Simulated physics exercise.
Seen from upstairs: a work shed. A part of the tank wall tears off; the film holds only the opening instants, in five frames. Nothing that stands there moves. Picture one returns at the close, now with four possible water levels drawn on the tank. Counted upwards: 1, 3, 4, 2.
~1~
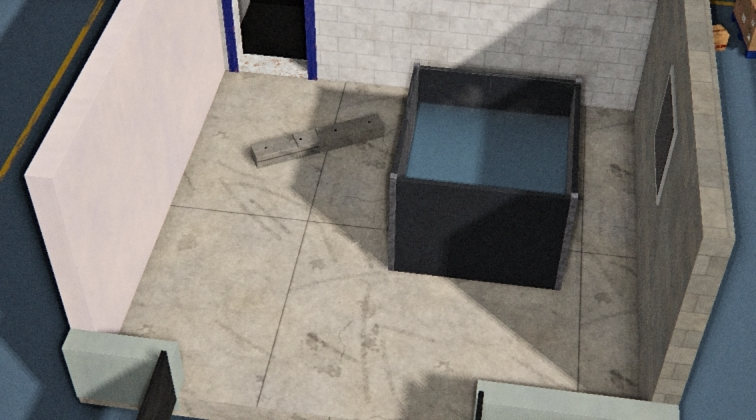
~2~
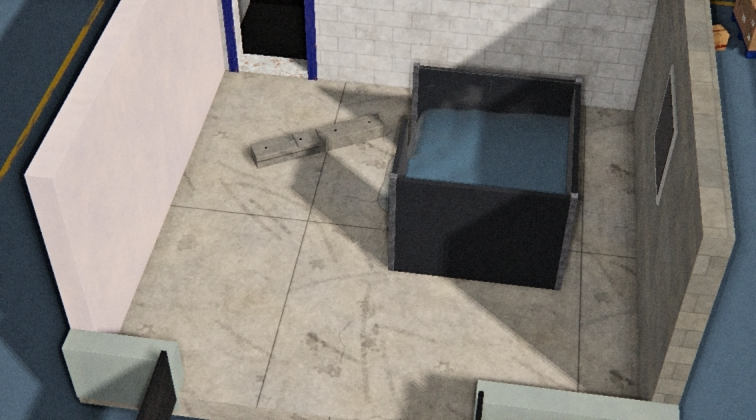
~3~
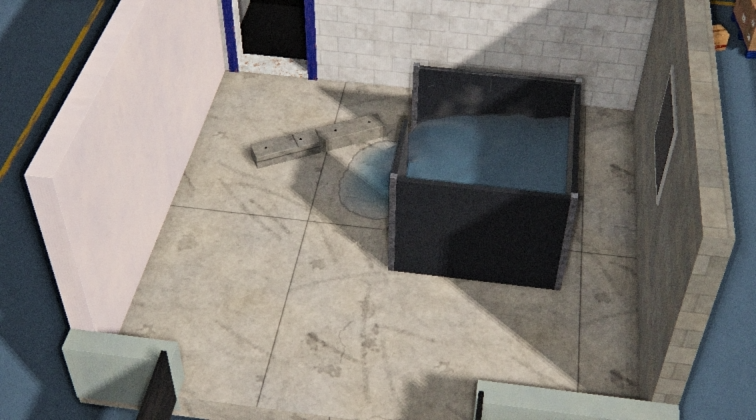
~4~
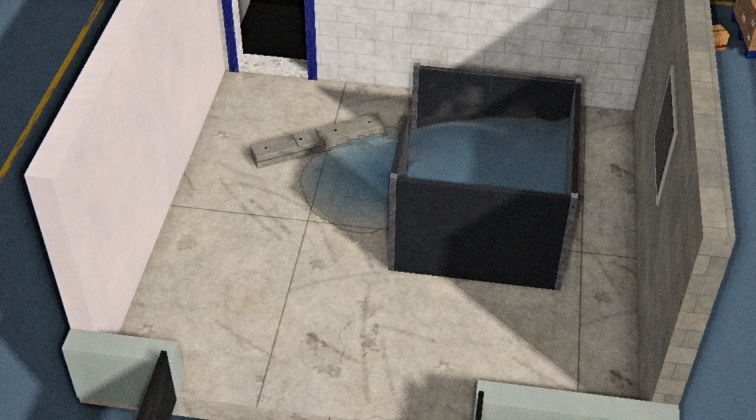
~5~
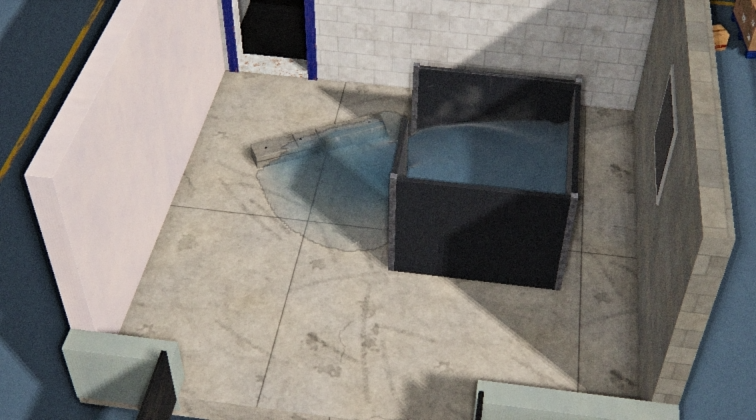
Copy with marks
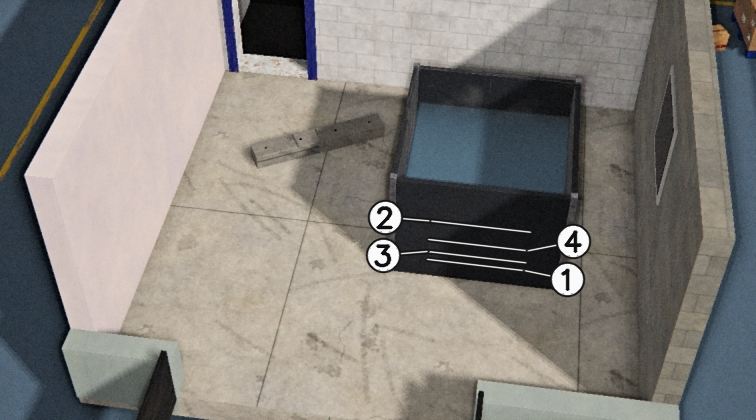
To begin with, water sits level in a dark open-topped tank inside a work shed, with a grey slab lying on the bare floor to its left. The water dips at the tank's left side, then emerges onto the floor there as a small pool. The pool fans out leftward, reaching the slab and spreading along it.
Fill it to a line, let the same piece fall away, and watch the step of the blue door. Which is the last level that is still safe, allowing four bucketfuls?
The limit is 4.
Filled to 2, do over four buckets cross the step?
Yes, that goes wrong.
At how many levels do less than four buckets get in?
Three.
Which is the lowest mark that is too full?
It is 2.
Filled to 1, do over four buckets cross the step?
No, that is safe.
On the marked copy, 1 at (475, 264); 2 at (479, 226); 3 at (476, 257); 4 at (477, 245); from the bottom up 1, 3, 4, 2.
For mark 1, nothing gets over.
For mark 2, about 10 bucketfuls get in.
For mark 3, nothing gets over.
For mark 4, a splash gets over, under a bucket.
